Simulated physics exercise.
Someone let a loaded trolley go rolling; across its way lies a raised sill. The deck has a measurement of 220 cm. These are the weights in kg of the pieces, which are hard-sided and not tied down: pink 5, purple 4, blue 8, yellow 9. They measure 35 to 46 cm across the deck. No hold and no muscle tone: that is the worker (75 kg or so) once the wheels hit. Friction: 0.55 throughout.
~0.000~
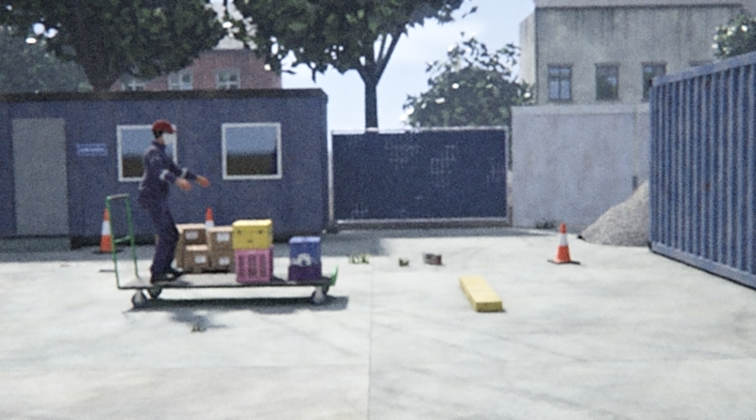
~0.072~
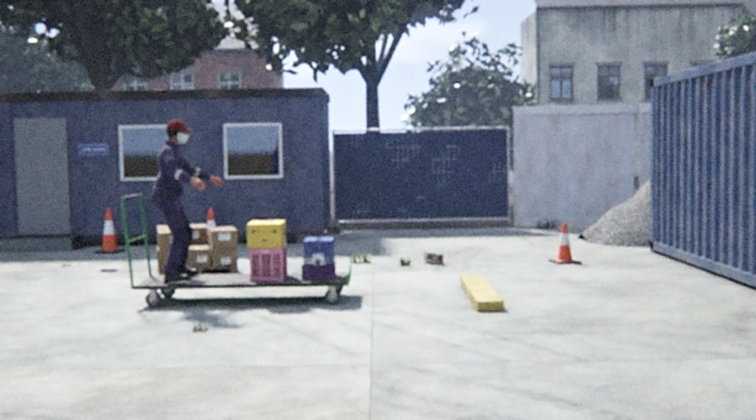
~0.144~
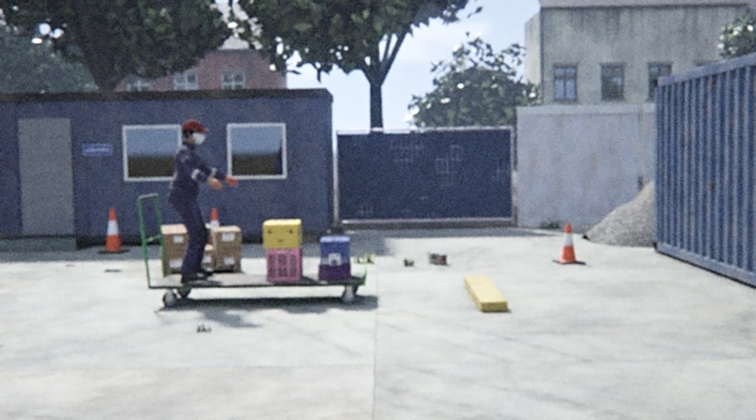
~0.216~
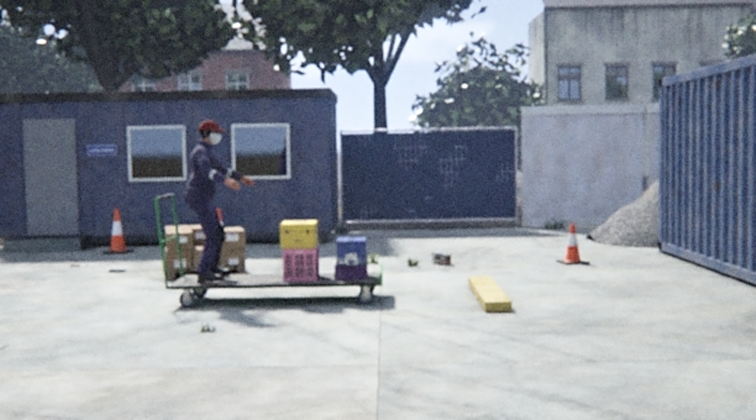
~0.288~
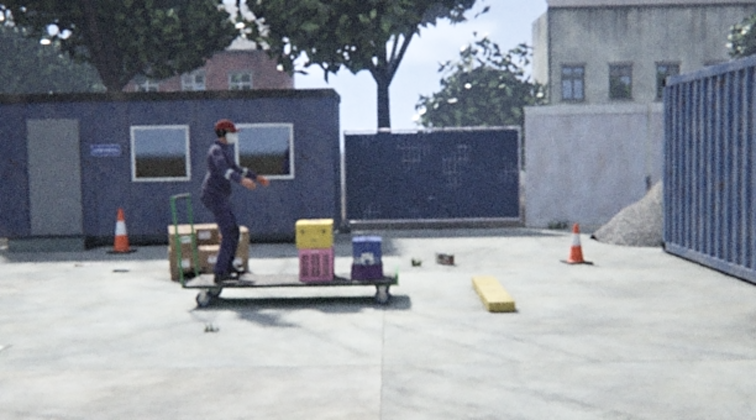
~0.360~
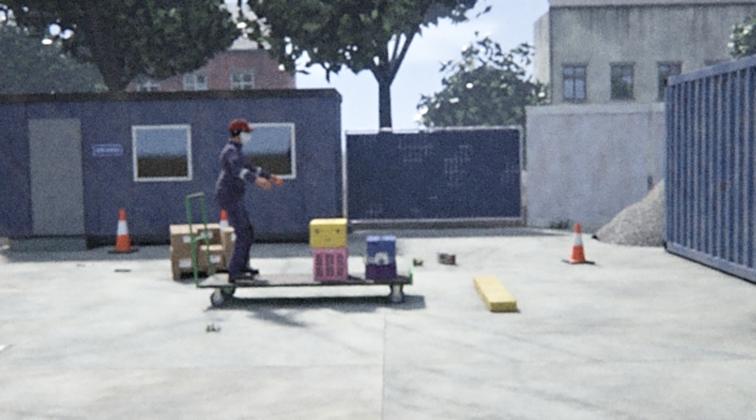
A masked worker in a red cap rides a loaded trolley rightward across a yard.
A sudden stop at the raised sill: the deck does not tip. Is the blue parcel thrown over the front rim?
It passes the edge.
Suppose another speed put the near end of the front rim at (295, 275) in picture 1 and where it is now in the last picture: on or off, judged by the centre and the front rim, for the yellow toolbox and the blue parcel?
In that case the yellow item would go over and the blue item would go over.
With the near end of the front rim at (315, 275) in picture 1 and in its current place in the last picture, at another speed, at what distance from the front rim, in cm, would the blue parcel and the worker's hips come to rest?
The blue one would stop 80 cm past the front rim, and the hips 80 cm behind it.
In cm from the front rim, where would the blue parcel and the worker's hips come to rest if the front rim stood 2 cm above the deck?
So the blue one settles 50 cm beyond the rim and the hips 150 cm short of it.
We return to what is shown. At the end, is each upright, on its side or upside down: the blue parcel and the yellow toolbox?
At rest: Blue upside down, yellow upside down.
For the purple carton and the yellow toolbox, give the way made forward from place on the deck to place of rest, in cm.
Roughly purple 15 cm, yellow 110 cm.
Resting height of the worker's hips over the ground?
Around 55 centimetres high.
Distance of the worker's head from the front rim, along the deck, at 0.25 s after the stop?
The head is some 130 cm back from the front rim.
Impact comes at 0.80 s.
After 1.05 s the blue parcel is 1 cm behind the rim, tilted 15°, near (487, 248) in the last picture's view.
After 1.35 s the blue parcel is 22 cm past the rim, tilted 105°, near (509, 273) in the last picture's view.
After 1.80 s the blue parcel is 45 cm past the rim, tilted 180°, near (530, 284) in the last picture's view.
After 4.8 s, past the rim, blue parcel and yellow toolbox; behind it, pink crate, purple carton and the worker's hips.
